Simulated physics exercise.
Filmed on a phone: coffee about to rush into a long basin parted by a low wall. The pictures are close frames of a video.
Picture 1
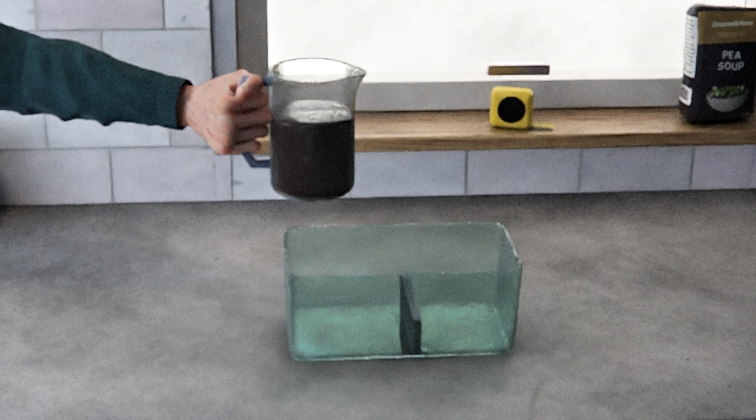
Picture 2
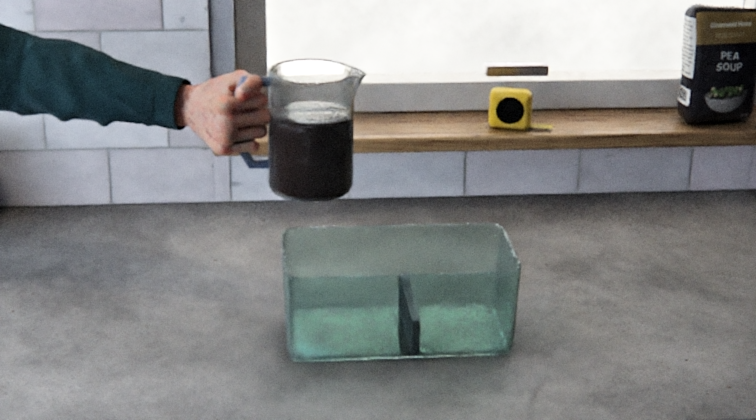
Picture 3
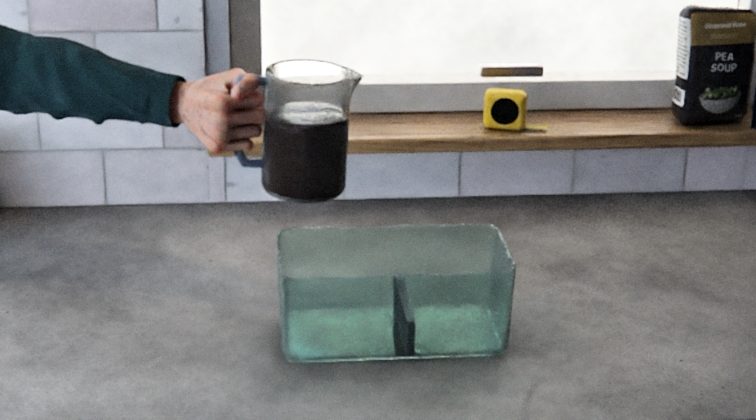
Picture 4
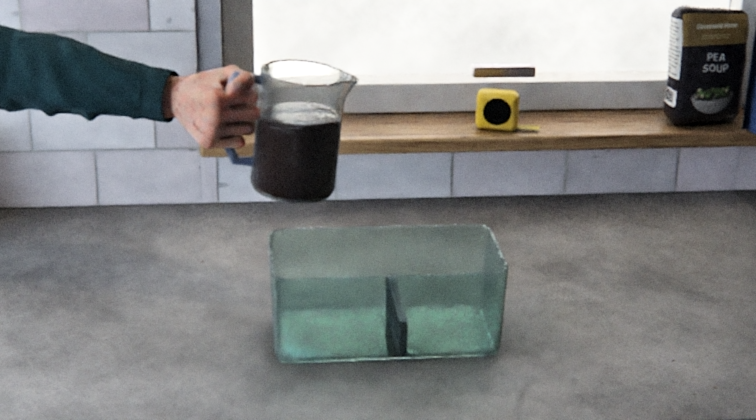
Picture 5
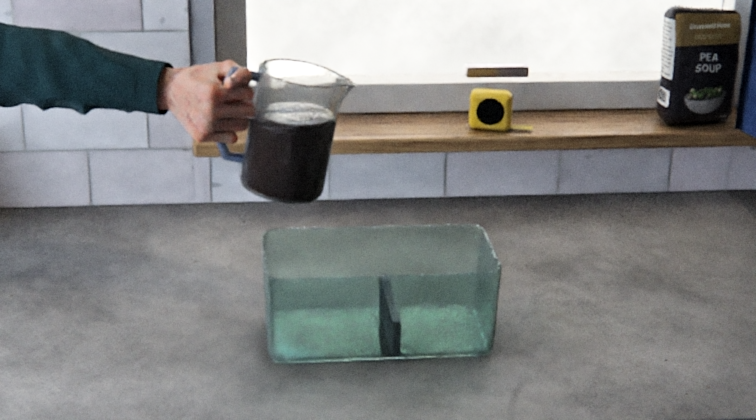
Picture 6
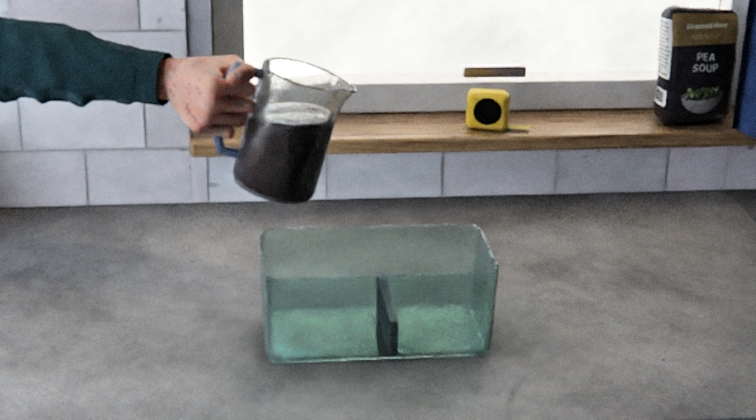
An arm in a dark green sleeve holds a clear glass jug of dark coffee by its handle at the left, above a grey worktop seen from the front and slightly above. Below stands a greenish see-through basin parted by a low dark wall, with a yellow object and a dark pea soup package on the wooden windowsill behind. The hand gradually tilts the jug to the right, the coffee staying inside, as the view drifts slightly right.
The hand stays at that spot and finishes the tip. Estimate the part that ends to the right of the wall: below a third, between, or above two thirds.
In the end above two thirds is right of the wall.
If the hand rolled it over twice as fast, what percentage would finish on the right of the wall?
Some 90 per cent.
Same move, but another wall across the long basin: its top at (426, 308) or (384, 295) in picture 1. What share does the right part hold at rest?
Near 65 % and 95 %.
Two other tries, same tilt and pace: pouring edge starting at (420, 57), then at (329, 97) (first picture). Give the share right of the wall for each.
First some 65, then 10 per cent.
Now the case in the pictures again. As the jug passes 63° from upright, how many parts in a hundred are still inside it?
About 95 per cent.
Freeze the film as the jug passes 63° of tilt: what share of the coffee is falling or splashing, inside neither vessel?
Near 5 %.
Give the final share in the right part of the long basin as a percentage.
About 95 per cent.
A moment on, the jug is tipped part way and 97 per cent is still to pour, 0 is left of the wall and 0 right of it.
Next, the jug is tipped on its side and 53 per cent is still to pour, 0 is left of the wall and 25 right of it.
Then the jug is tipped right over and 10 per cent is still to pour, 3 is left of the wall and 79 right of it.
Later the jug is tipped right over and 1 per cent is still to pour, 4 is left of the wall and 93 right of it.
In the end 5 per cent lies left of the wall, 93 right of it and 1 outside.
